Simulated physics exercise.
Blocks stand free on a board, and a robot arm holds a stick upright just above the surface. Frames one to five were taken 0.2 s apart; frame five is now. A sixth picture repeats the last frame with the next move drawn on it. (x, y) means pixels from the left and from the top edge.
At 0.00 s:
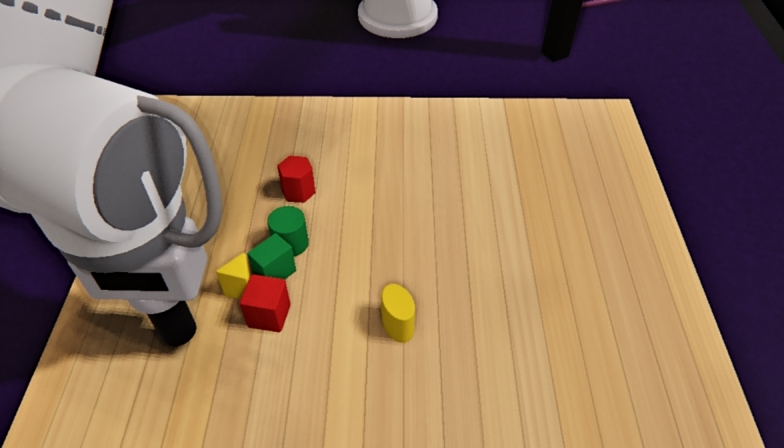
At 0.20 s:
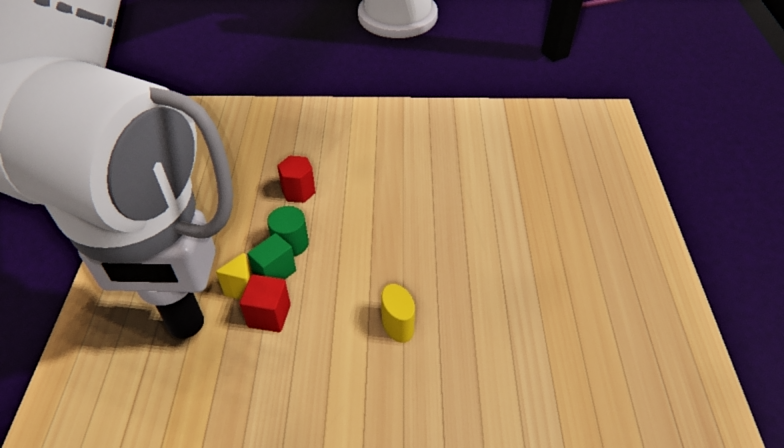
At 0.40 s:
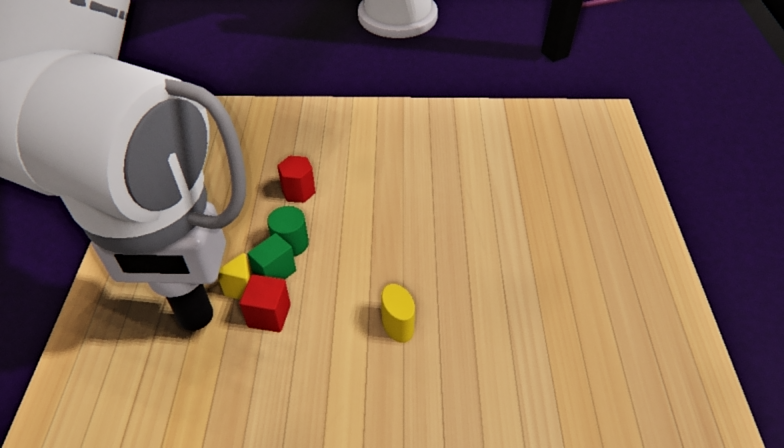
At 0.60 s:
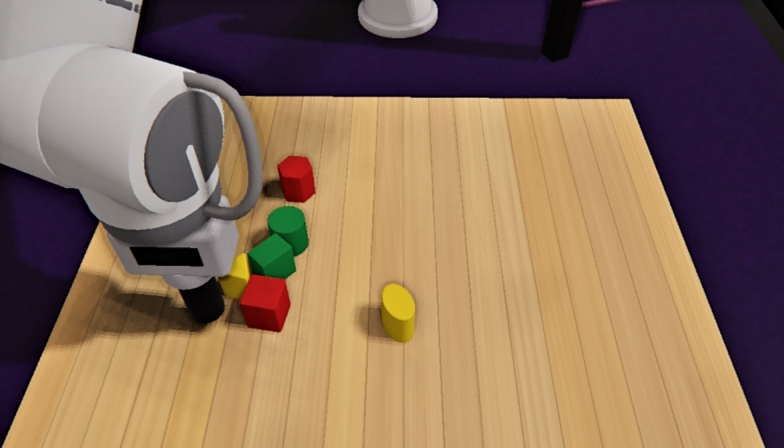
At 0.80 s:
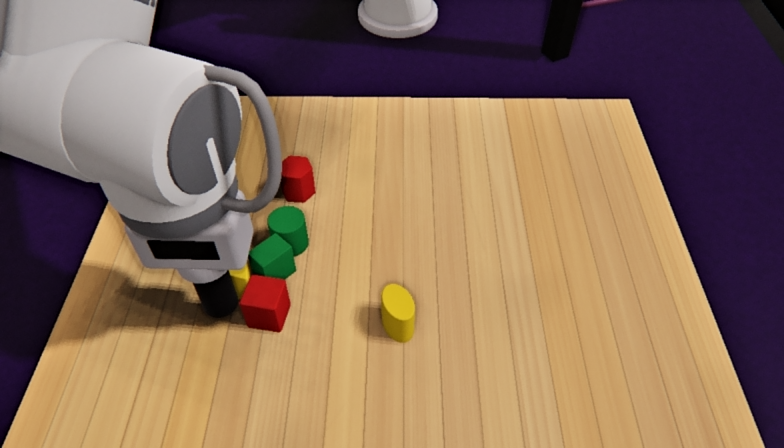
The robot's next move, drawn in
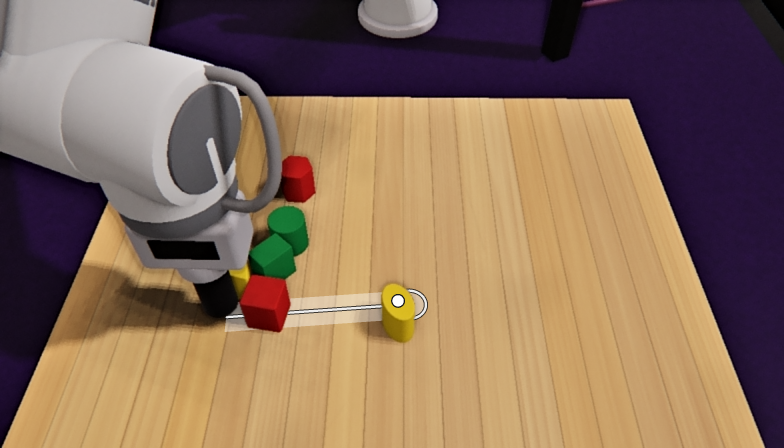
On a wooden board, a robot arm holding a dark upright stick moves slowly right and slightly away from the viewer, partly covering a yellow triangular block beside a red one, while the red, green and yellow blocks stay still.
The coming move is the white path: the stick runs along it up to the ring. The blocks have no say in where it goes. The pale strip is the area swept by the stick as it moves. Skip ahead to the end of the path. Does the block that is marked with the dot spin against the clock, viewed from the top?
That would be a no.
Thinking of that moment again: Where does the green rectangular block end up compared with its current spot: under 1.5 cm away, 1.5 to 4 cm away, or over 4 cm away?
It's set to move under 1.5 cm.
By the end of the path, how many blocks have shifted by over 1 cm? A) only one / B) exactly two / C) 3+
It's B.
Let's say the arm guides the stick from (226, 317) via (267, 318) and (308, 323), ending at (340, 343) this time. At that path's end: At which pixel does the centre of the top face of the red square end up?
Somewhere near (343, 282).
The drawn path runs straight from (226, 317) to (409, 304); the dot is on the yellow elliptical block.
What follows on the original path. One third of the way, stick at (285, 299); red square at (319, 283), turned 20° anticlockwise.
Two thirds of the way, stick at (349, 295); red square at (381, 272), turned 45° anticlockwise.
At the end, stick at (410, 291); yellow triangular piece not moved; red square at (429, 256), turned 80° anticlockwise; green rectangular block not moved; yellow elliptical block at (423, 306), turned 90° clockwise.
